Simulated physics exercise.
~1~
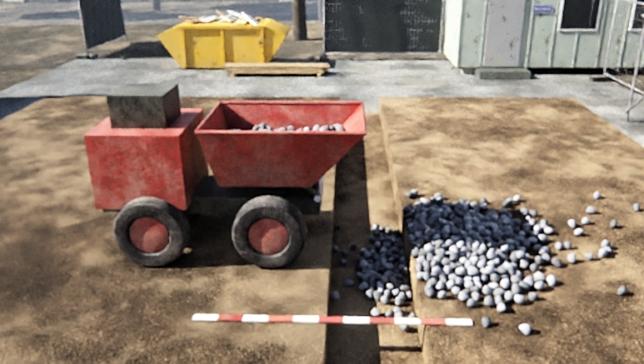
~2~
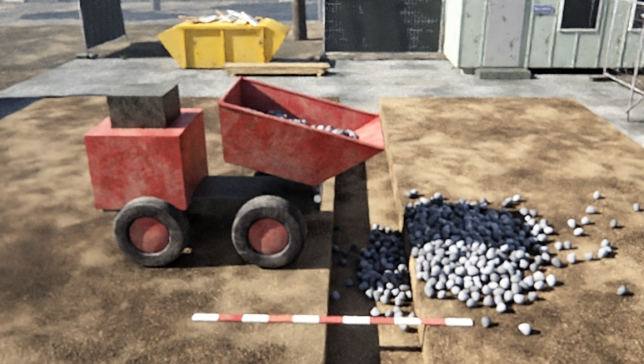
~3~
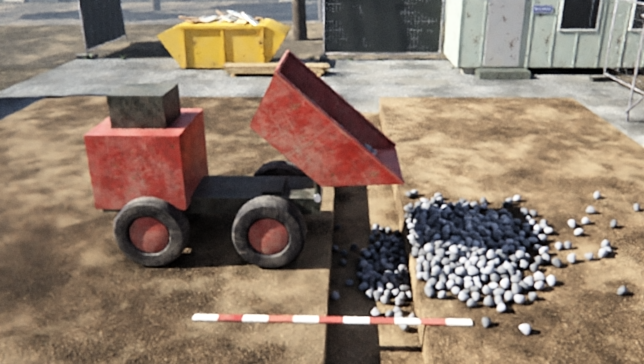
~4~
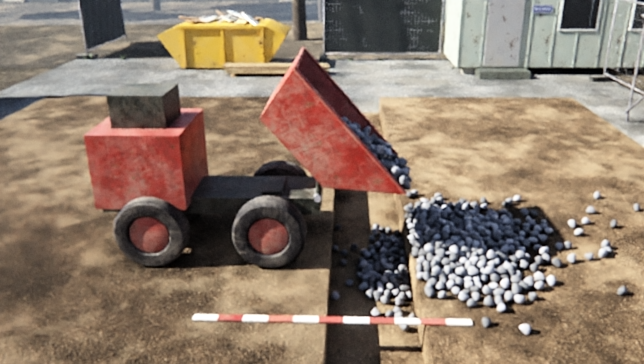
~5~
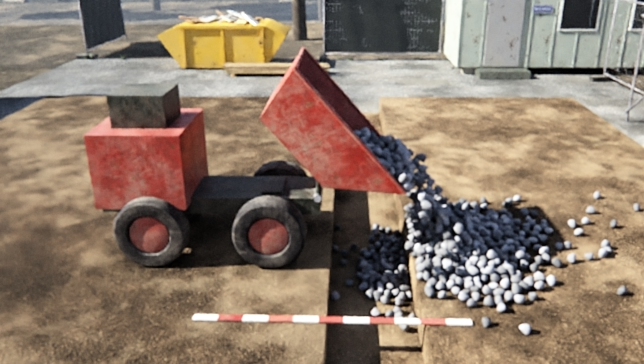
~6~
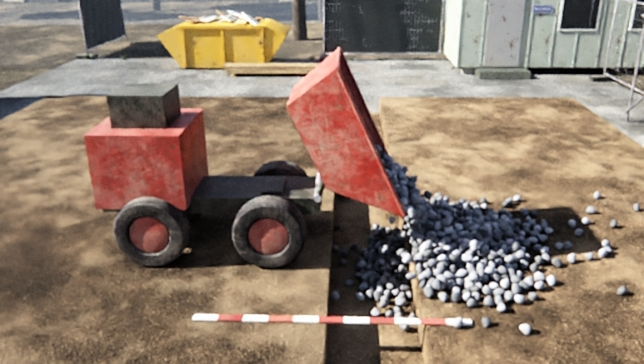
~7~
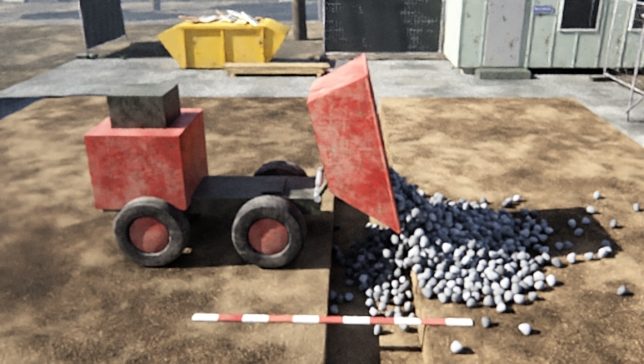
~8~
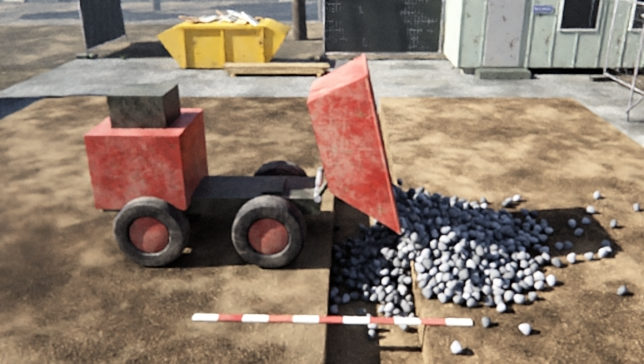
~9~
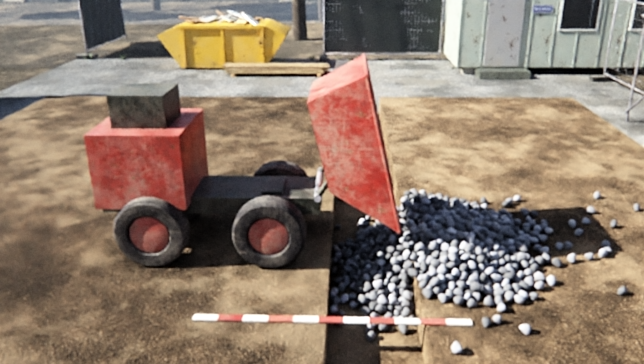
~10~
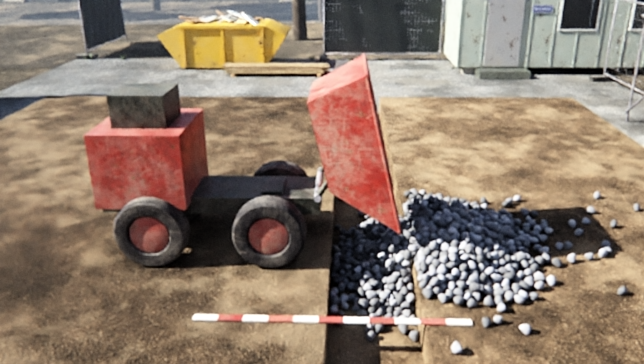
The red skip tips steeply right and grey stones slide onto the pile and into the trench.
